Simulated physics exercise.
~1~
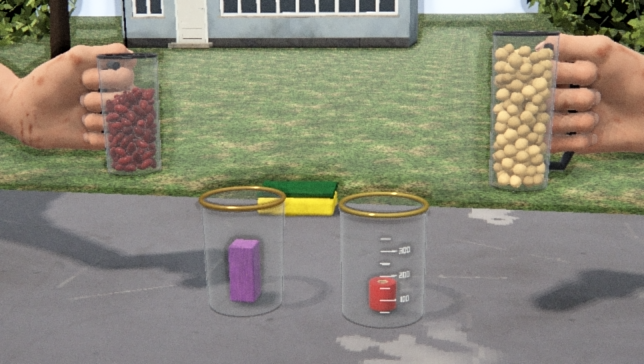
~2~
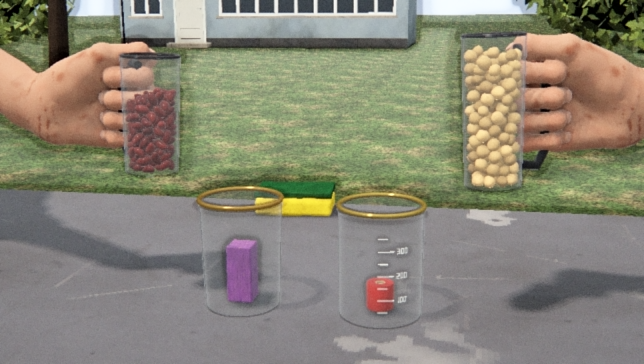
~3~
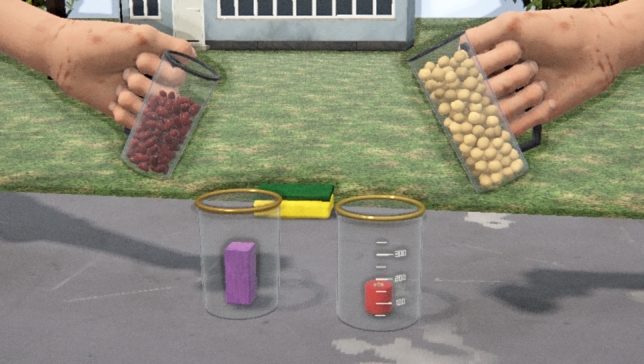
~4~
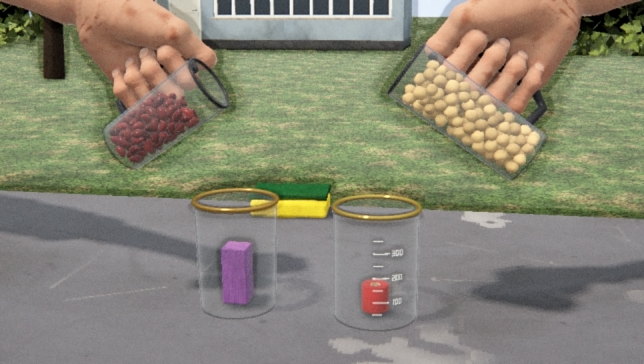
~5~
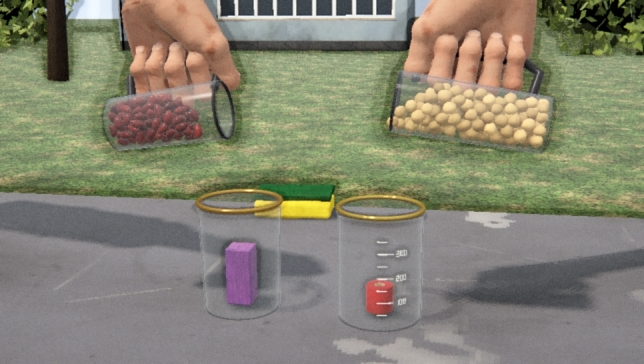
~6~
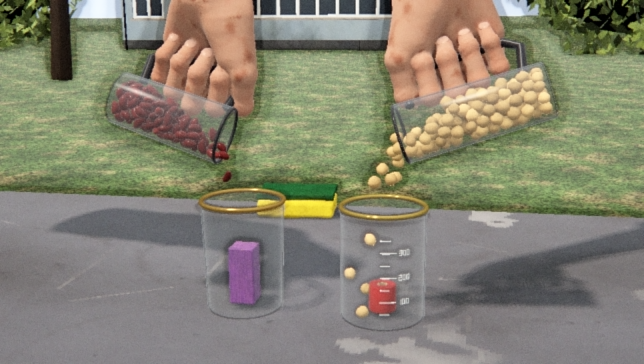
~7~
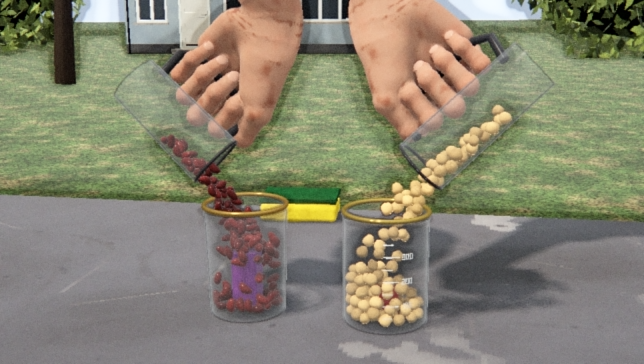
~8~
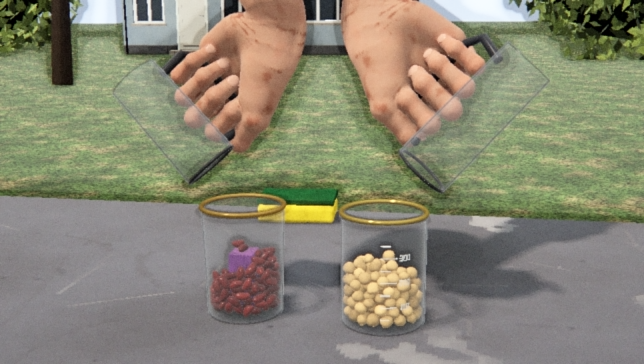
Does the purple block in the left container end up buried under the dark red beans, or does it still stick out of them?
The purple block still sticks out of the dark red beans. It is the red object on the right that gets buried, under the pale round pieces.
